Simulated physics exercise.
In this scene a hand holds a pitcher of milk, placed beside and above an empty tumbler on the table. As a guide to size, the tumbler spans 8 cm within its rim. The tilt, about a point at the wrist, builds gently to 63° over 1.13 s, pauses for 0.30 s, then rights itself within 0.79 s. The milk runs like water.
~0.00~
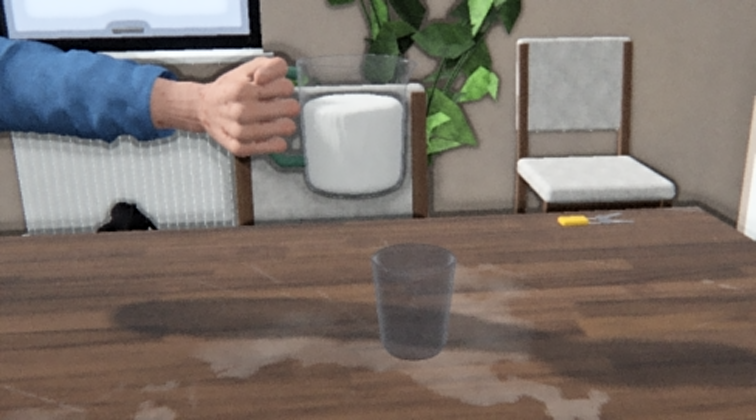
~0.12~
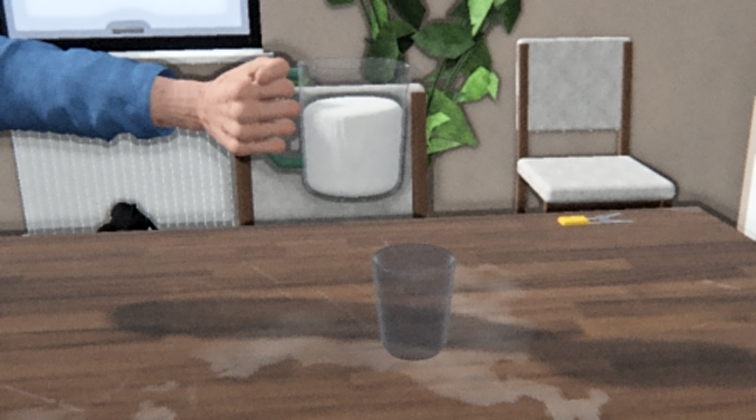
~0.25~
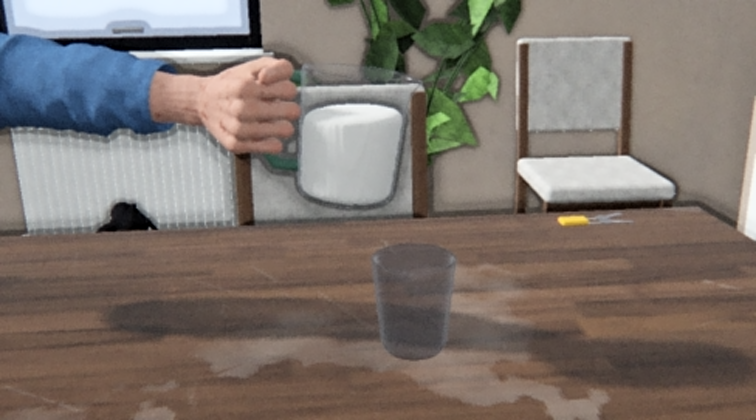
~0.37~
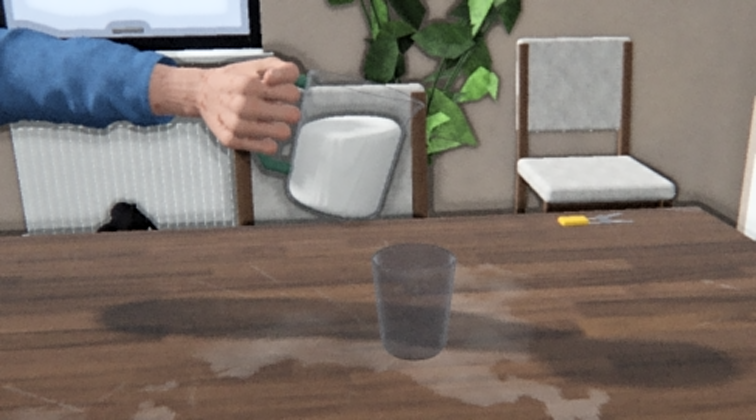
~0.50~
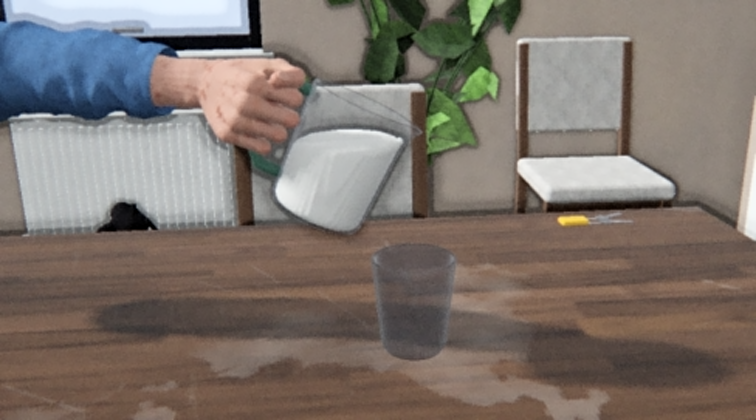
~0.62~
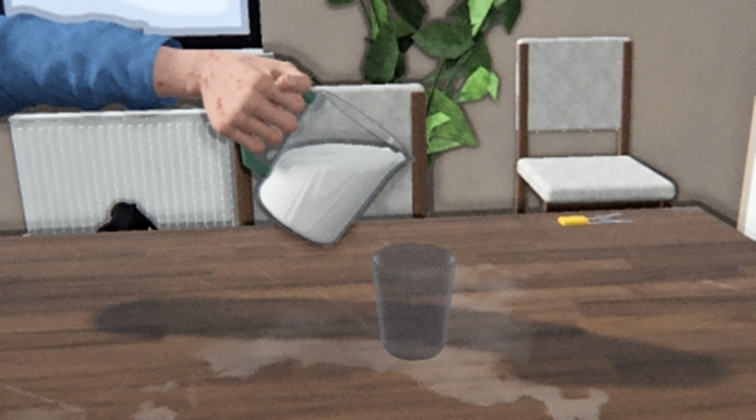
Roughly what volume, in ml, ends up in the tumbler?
240 ml.
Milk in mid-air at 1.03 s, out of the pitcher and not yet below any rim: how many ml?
Roughly 35 ml at that moment.
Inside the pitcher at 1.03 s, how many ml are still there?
I'd put it at around 500 ml.
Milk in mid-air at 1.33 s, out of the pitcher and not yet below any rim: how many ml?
Roughly 35 ml is airborne.
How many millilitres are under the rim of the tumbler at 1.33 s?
Around 150 ml.
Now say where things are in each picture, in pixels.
In the first picture, it leans 0°; its right rim is at (418, 61); the milk meets the walls at (315, 103) and (389, 101); the tumbler's rim runs from (373, 262) to (454, 258).
In the second picture, it leans 2°; its right rim is at (419, 66); the milk meets the walls at (314, 106) and (390, 104).
In the third picture, it leans 7°; its right rim is at (422, 81); the milk meets the walls at (314, 115) and (391, 111).
In the fourth picture, it leans 16°; its right rim is at (424, 103); the milk meets the walls at (304, 128) and (387, 122).
In the fifth picture, it leans 26°; its right rim is at (422, 130); the milk meets the walls at (294, 146) and (389, 137).
In the sixth picture, it leans 36°; its right rim is at (415, 158); the milk meets the walls at (278, 168) and (391, 154).
Then, 1.03 s in, the tilt is 62° and the tumbler has 45 ml, the pitcher 500 ml, and 0 ml is on the table.
Then, 1.33 s in, the tilt is 63° and the tumbler has 150 ml, the pitcher 395 ml, and 0 ml is on the table.
Then, 1.64 s in, the tilt is 52° and the tumbler has 230 ml, the pitcher 340 ml, and 0 ml is on the table.
Then, 1.98 s in, the tilt is 13° and the tumbler has 240 ml, the pitcher 340 ml, and 0 ml is on the table.
Finally, the tumbler has 240 ml, the pitcher 340 ml, and 0 ml is on the table.
